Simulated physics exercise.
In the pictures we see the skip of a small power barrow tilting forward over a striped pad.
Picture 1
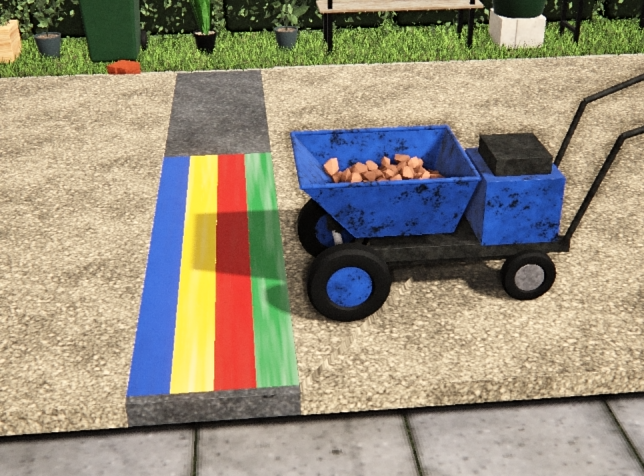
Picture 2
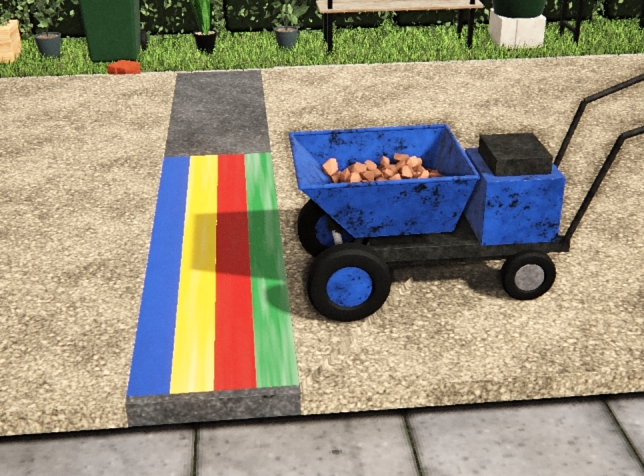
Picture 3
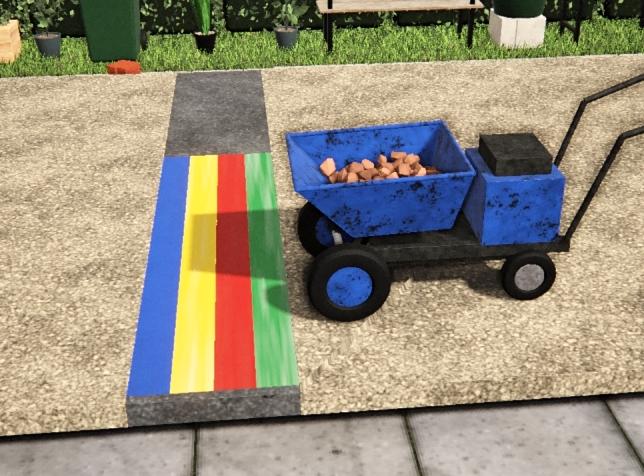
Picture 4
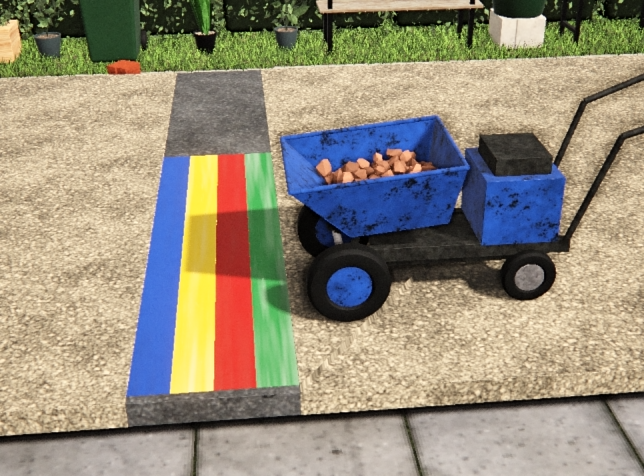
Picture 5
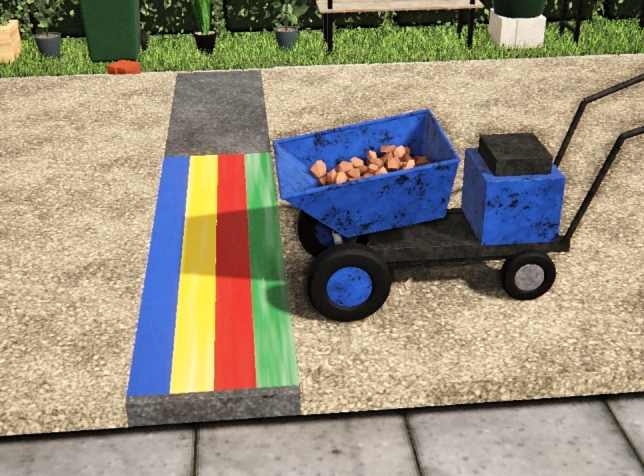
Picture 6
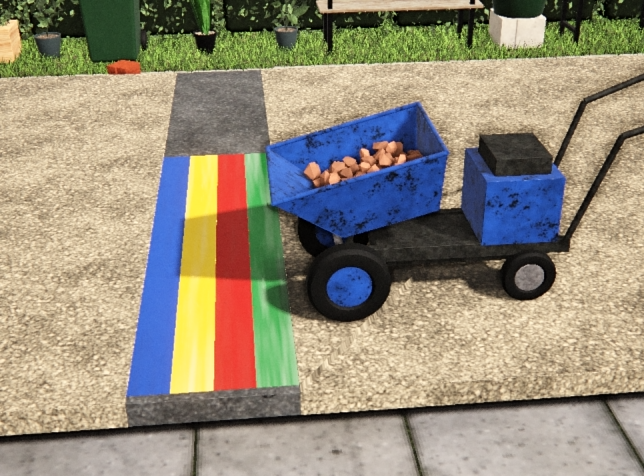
The video shows a small blue power barrow holding lumps of rubble beside a pad striped blue, yellow, red and green, its skip starting level and then gradually tilting forward to the left while the wheels stay still.
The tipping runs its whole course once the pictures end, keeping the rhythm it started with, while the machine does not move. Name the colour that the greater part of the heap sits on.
Yellow.
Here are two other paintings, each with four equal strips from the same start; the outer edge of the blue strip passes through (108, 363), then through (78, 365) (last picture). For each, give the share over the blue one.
The first comes to 10 per cent and the second to 10 per cent.
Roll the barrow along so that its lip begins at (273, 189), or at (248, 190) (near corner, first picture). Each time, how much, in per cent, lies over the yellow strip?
In turn 20 and 0 in a hundred.
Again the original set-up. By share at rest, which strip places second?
The second place goes to that blue strip.
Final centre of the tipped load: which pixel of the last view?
I'd place the middle at about (183, 293).
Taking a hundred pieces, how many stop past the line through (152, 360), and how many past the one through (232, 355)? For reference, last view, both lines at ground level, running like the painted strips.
Around 20 per cent for the first, and 70 per cent for the second.
Just after the last frame, skip tipped steeply; every one in the skip.
A moment on, skip tipped right over; roughly two thirds in the skip; about a tenth over the red strip; roughly a quarter over the yellow strip; just a few over the blue strip.
Further on, skip tipped right over; roughly a third in the skip; about a tenth over the red strip; roughly a third over the yellow strip; roughly a quarter over the blue strip; about a tenth off the paint.
When it is over, skip tipped right over; roughly a third in the skip; not one over the green strip; about a tenth over the red strip; roughly a third over the yellow strip; roughly a quarter over the blue strip; about a tenth off the paint.
